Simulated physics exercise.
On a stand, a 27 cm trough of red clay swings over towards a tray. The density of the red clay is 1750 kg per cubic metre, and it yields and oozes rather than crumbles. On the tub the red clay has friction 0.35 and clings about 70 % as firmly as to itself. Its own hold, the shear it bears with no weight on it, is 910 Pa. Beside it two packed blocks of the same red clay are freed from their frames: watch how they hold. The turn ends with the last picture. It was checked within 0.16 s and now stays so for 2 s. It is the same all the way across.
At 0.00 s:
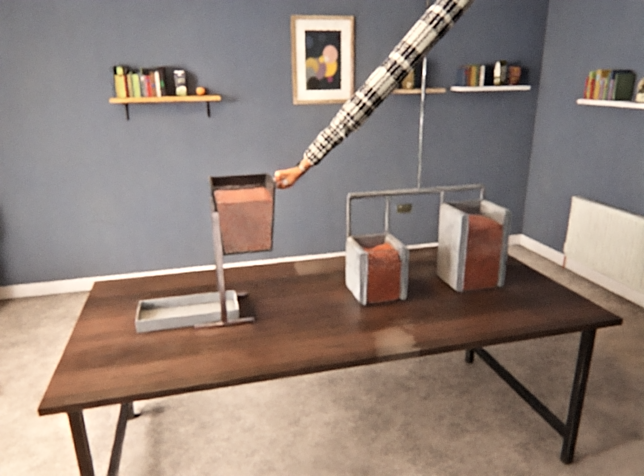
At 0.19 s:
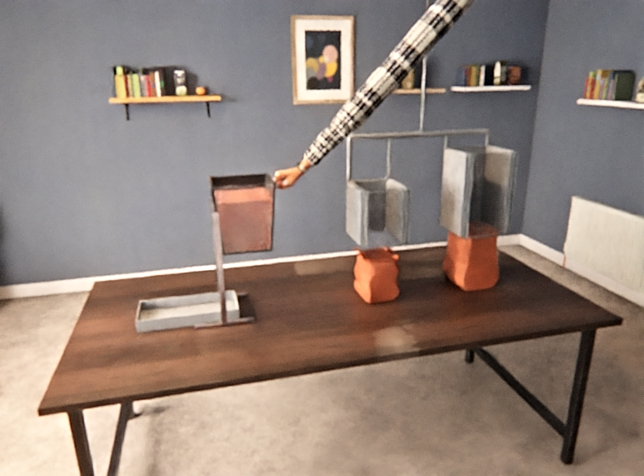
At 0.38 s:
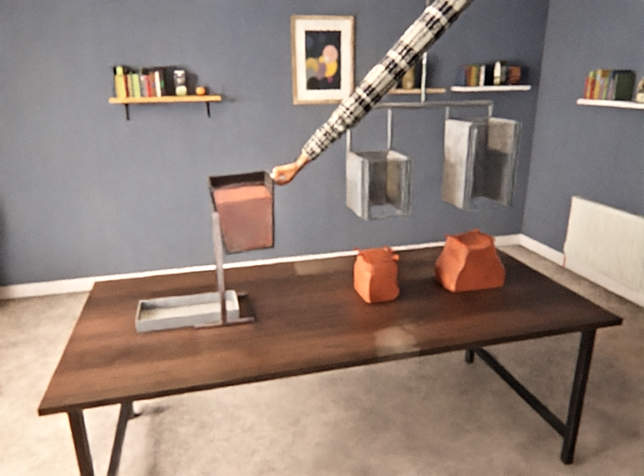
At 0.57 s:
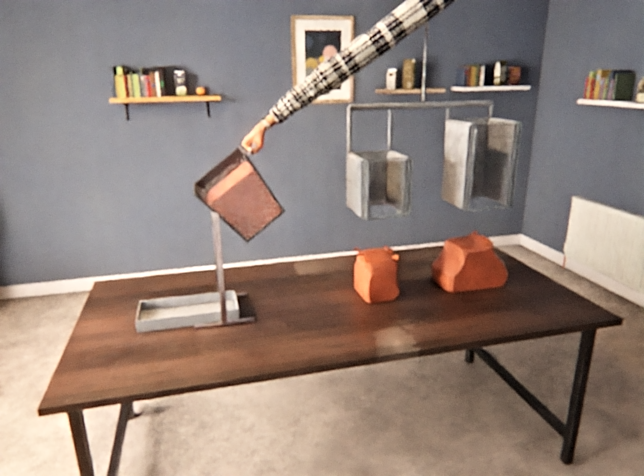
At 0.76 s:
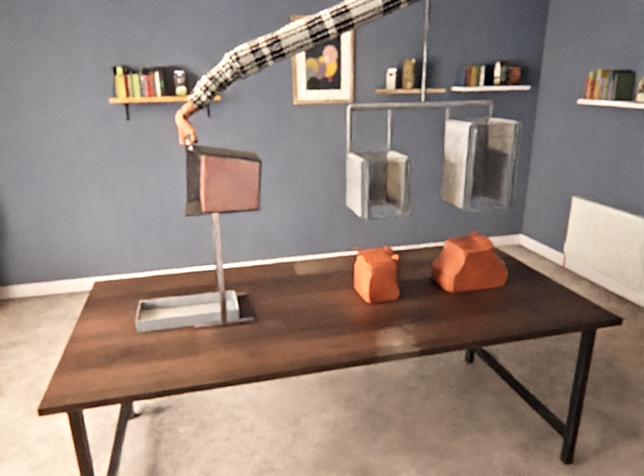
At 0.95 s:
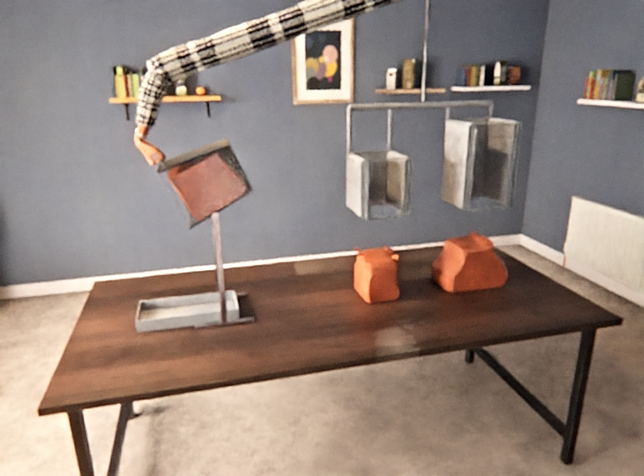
Molds lift off two red clay blocks, one sags, then a hand tips a trough left.
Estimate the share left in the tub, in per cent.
The share left in the tub is near 0 %.
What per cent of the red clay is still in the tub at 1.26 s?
Some 25 per cent.
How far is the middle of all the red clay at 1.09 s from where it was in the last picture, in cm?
About 8 cm.
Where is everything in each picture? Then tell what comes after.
Handle-side rim at (274, 183), tilt 0 degrees; highest point of the red clay at (219, 202); test blocks 20 cm, 31 cm high (left to right), in the first frame.
Handle-side rim at (274, 183), tilt 0 degrees; highest point of the red clay at (219, 202); test blocks 20 cm, 29 cm high (left to right), in the second frame.
Handle-side rim at (272, 180), tilt 3 degrees; highest point of the red clay at (264, 197); test blocks 20 cm, 23 cm high (left to right), in the third frame.
Handle-side rim at (243, 154), tilt 37 degrees; highest point of the red clay at (250, 172); test blocks 20 cm, 21 cm high (left to right), in the fourth frame.
Handle-side rim at (186, 153), tilt 85 degrees; highest point of the red clay at (209, 157); test blocks 20 cm, 21 cm high (left to right), in the fifth frame.
Handle-side rim at (159, 173), tilt 113 degrees; highest point of the red clay at (219, 154); test blocks 20 cm, 21 cm high (left to right), in the sixth frame.
By 1.09 s, the tub is at 113 degrees and holds 76 %.
By 1.26 s, the tub is at 113 degrees and holds 27 %.
By 1.43 s, the tub is at 113 degrees and holds 0 %.
By 1.60 s, the tub is at 113 degrees and holds 0 %.
By 2.95 s, at the end, the tub is at 113 degrees and holds 0 %.
